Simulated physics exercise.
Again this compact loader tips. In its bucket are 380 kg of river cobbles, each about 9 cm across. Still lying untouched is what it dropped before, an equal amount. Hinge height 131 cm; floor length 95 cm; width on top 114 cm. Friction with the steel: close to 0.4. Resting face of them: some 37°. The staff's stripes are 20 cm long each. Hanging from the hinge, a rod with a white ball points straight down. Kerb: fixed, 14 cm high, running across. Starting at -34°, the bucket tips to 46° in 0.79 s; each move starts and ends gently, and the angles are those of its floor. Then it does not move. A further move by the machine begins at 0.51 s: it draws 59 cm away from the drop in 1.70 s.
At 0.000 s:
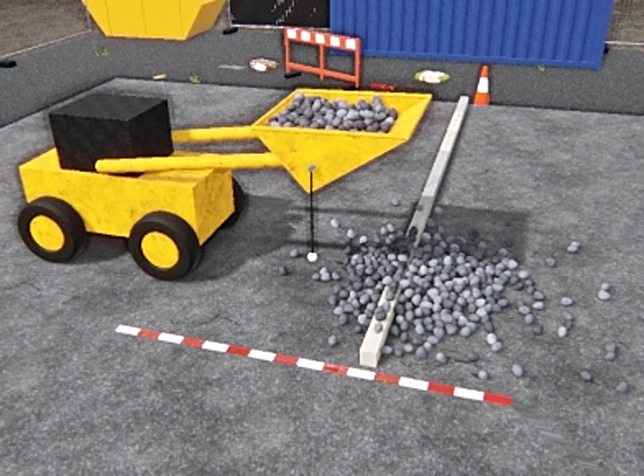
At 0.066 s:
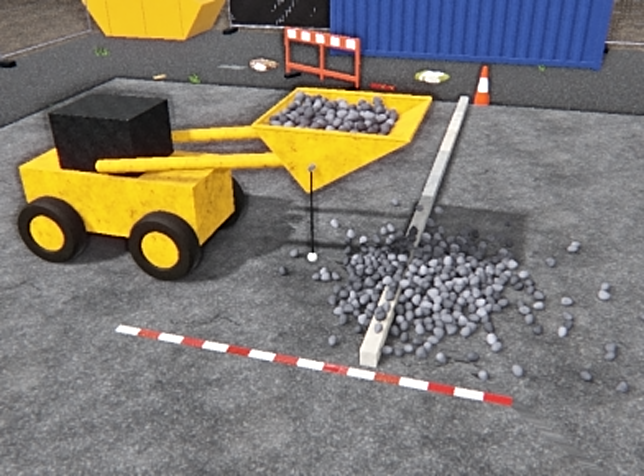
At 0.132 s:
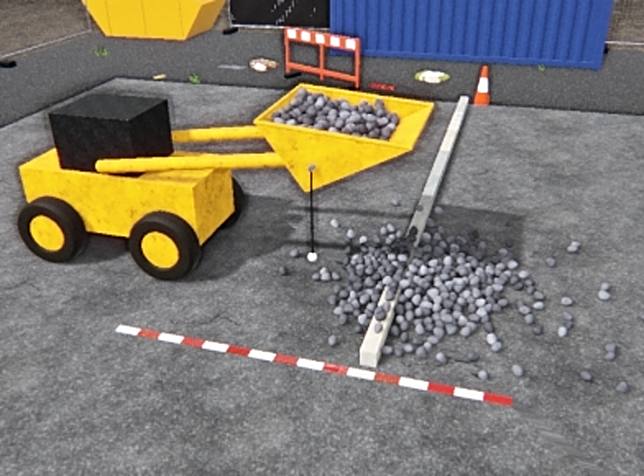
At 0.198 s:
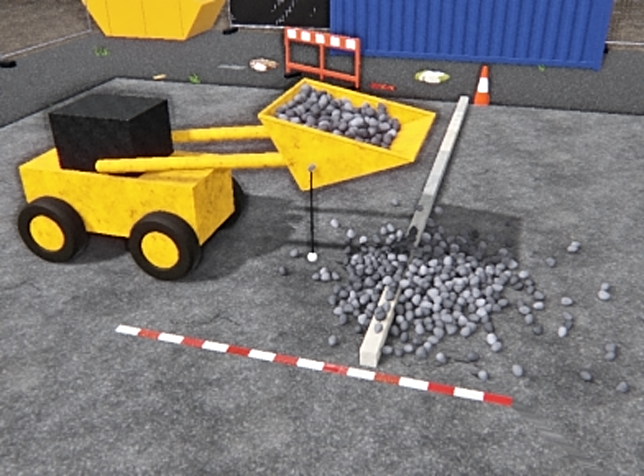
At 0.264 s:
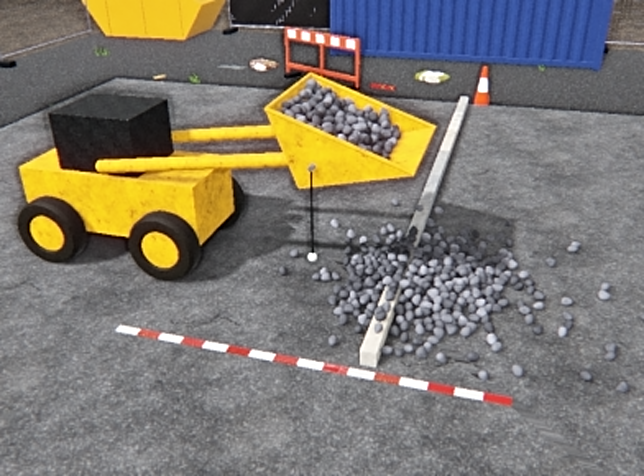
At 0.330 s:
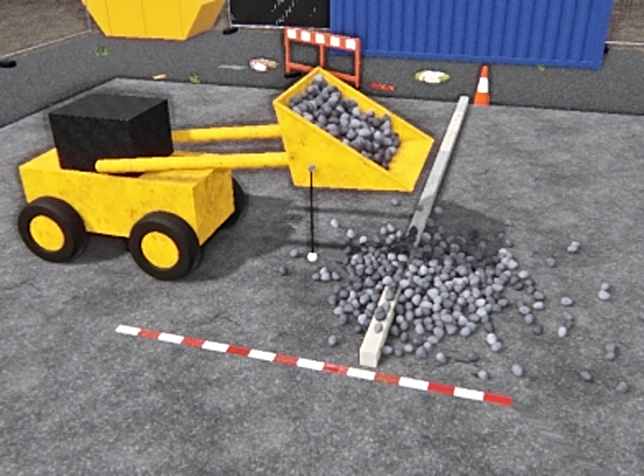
A yellow loader held its raised bucket of grey stones beside a scattered pile lying over a kerb, then slowly tilted the bucket forward to the right while its wheels stayed still.
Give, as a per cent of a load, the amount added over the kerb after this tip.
Close to 53 parts in a hundred.
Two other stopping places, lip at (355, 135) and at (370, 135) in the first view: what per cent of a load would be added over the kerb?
10 % and 15 %.
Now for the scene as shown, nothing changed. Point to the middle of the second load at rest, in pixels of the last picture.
(411, 271).
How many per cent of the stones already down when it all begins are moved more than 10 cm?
Estimate: 15 %, roughly.
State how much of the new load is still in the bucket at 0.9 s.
It holds some 60 per cent.
After 0.6 s the floor is at 33°; in per cent of one load, 100 in the bucket, 33 on this side of the kerb, 67 over the kerb; the foremost stones are at (633, 336).
After 0.9 s the floor is at 46°; in per cent of one load, 62 in the bucket, 67 on this side of the kerb, 71 over the kerb; the foremost stones are at (633, 336).
After 2.7 s the floor is at 46°; in per cent of one load, 0 in the bucket, 81 on this side of the kerb, 119 over the kerb; the foremost stones are at (633, 336).
After 5.3 s the floor is at 46°; in per cent of one load, 0 in the bucket, 81 on this side of the kerb, 119 over the kerb; the foremost stones are at (633, 336). Net gain over the kerb, 53.
